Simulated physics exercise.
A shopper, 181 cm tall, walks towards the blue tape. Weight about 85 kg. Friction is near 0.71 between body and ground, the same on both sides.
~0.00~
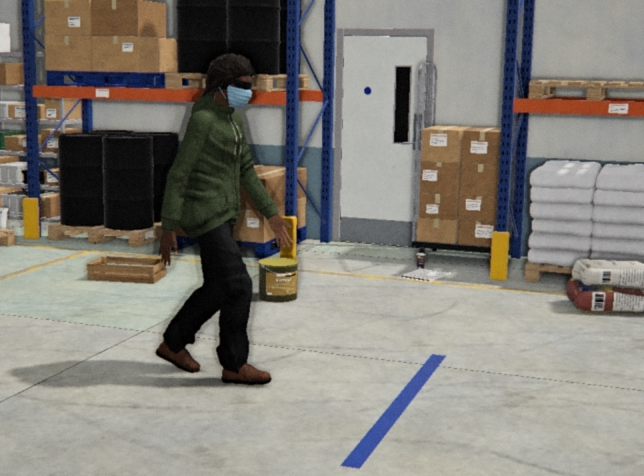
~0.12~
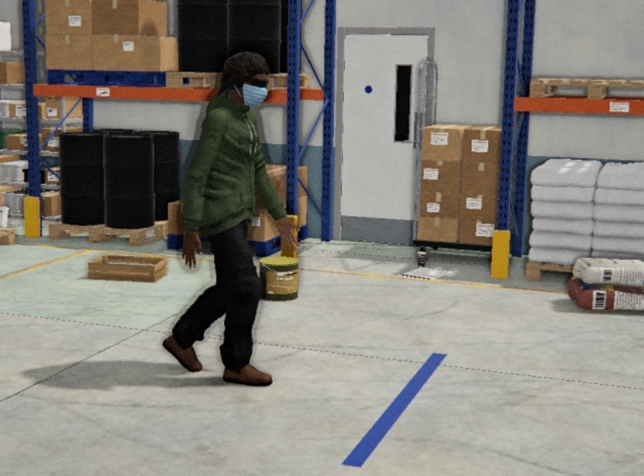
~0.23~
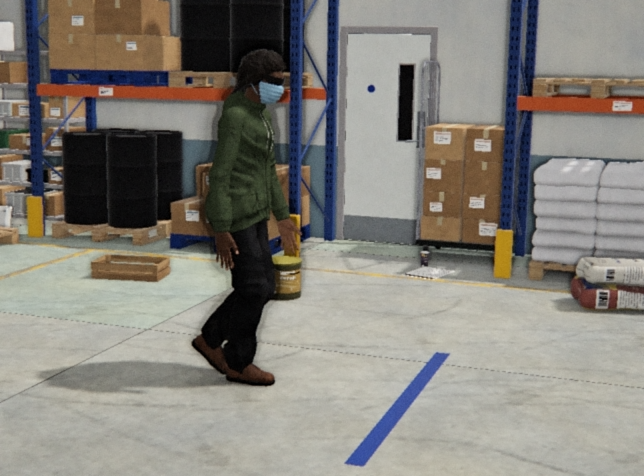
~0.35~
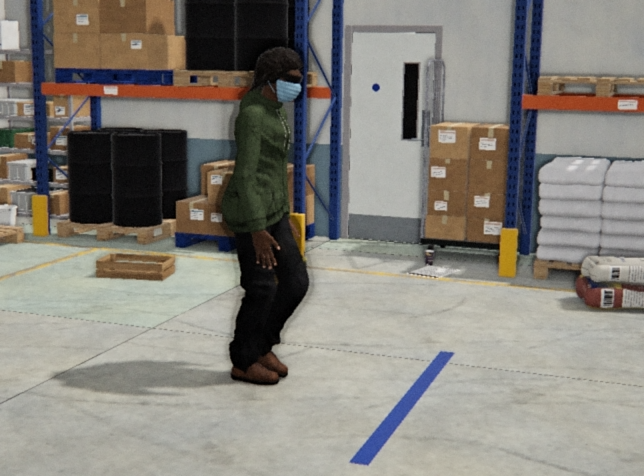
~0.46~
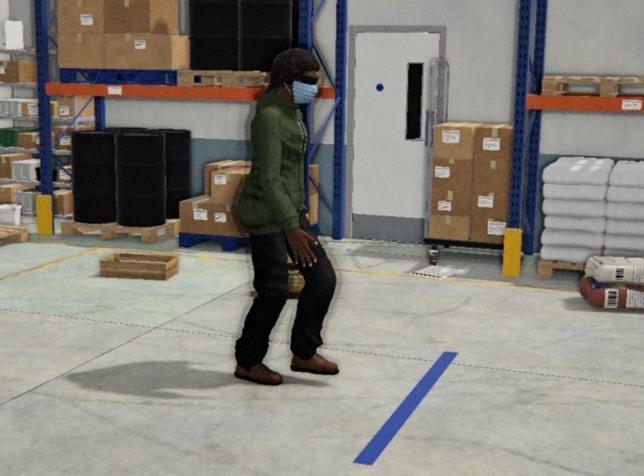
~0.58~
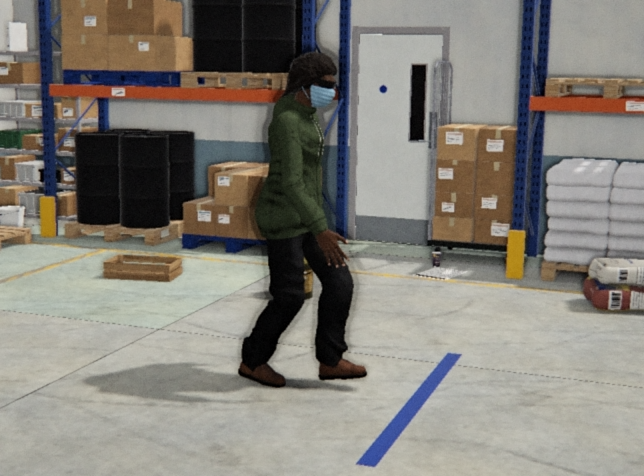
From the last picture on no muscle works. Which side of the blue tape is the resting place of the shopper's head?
This time the shopper's head rests short of the blue tape.
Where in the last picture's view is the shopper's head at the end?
Near (405, 345).
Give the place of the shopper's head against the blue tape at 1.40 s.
About 15 cm short of it.
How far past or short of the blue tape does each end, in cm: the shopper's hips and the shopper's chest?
Shopper's hips 70 short, shopper's chest 40 short.
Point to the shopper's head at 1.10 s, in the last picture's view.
At about (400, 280).
After 0.85 s the shopper's head is 43 cm short of the blue tape, near (343, 147) in the last picture's view.
After 1.10 s the shopper's head is 13 cm short of the blue tape, near (400, 280) in the last picture's view; the shopper's hips 60 cm short of the blue tape.
After 1.40 s the shopper's head is 15 cm short of the blue tape, near (404, 349) in the last picture's view.
Final state at 2.1 s, shopper's hips stop short of the blue tape; shopper's head stops short of the blue tape; shopper's chest stops short of the blue tape.
